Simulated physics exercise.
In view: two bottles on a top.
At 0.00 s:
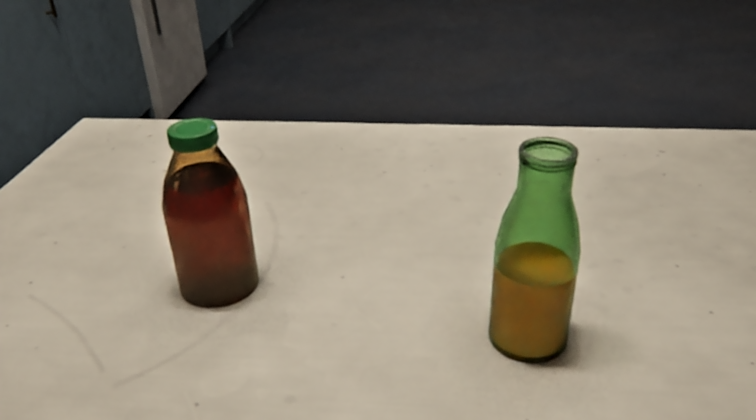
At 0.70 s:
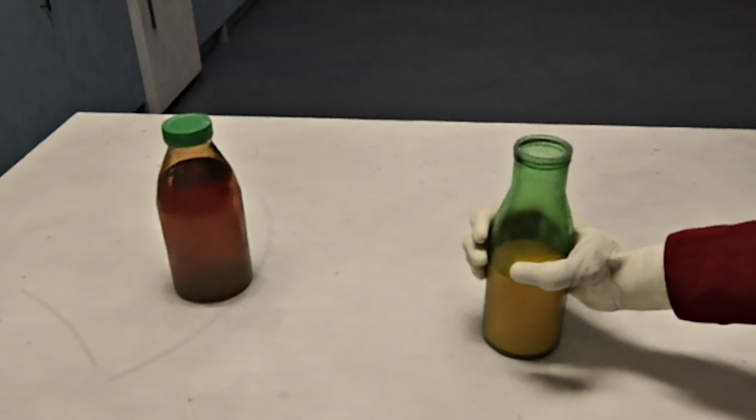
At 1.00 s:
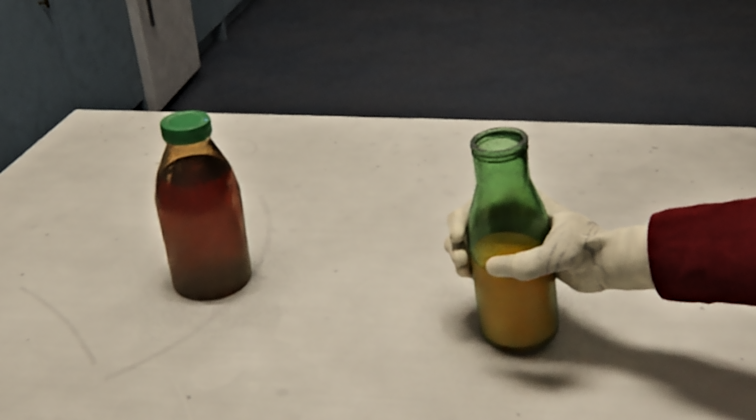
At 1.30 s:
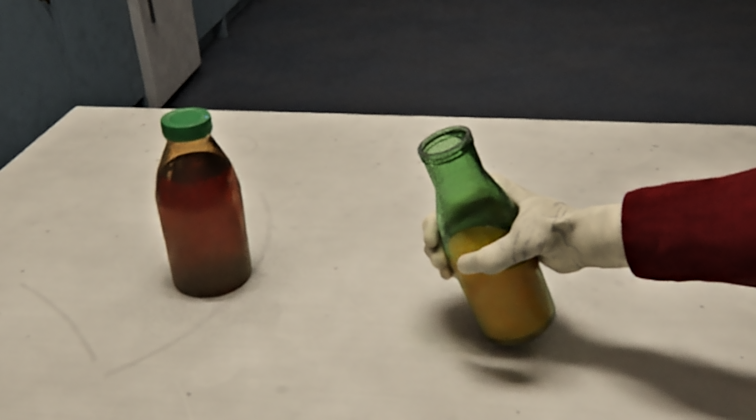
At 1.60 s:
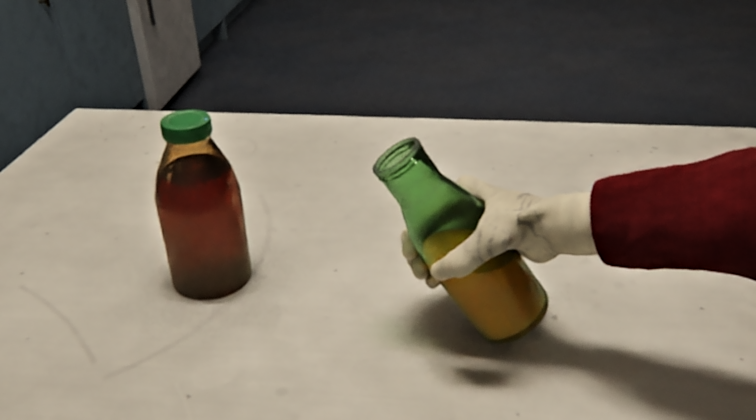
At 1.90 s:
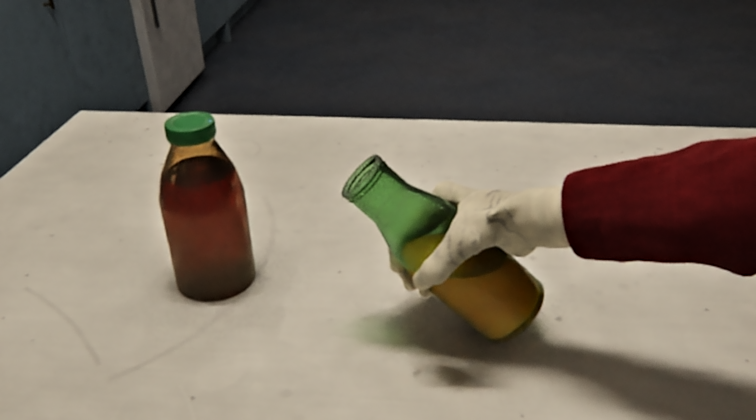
In the video, a capped bottle of dark red liquid and an open green bottle of orange liquid stand on a table; a gloved hand grasps the open bottle from the right, moves it left and tilts it leftward.
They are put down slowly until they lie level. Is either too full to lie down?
The left bottle holds it all; the right bottle lets some out.
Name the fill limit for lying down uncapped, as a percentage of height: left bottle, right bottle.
Near 18 and 12 in a hundred.
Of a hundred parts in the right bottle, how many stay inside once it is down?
Some 30 per cent.
Around 2.6 s, the right bottle is nearly down; right bottle, no leak.
Around 3.6 s, the right bottle lies flat; right bottle, it leaks.
Around 6.5 s, both lie flat; right bottle, it leaks; left bottle, no leak.
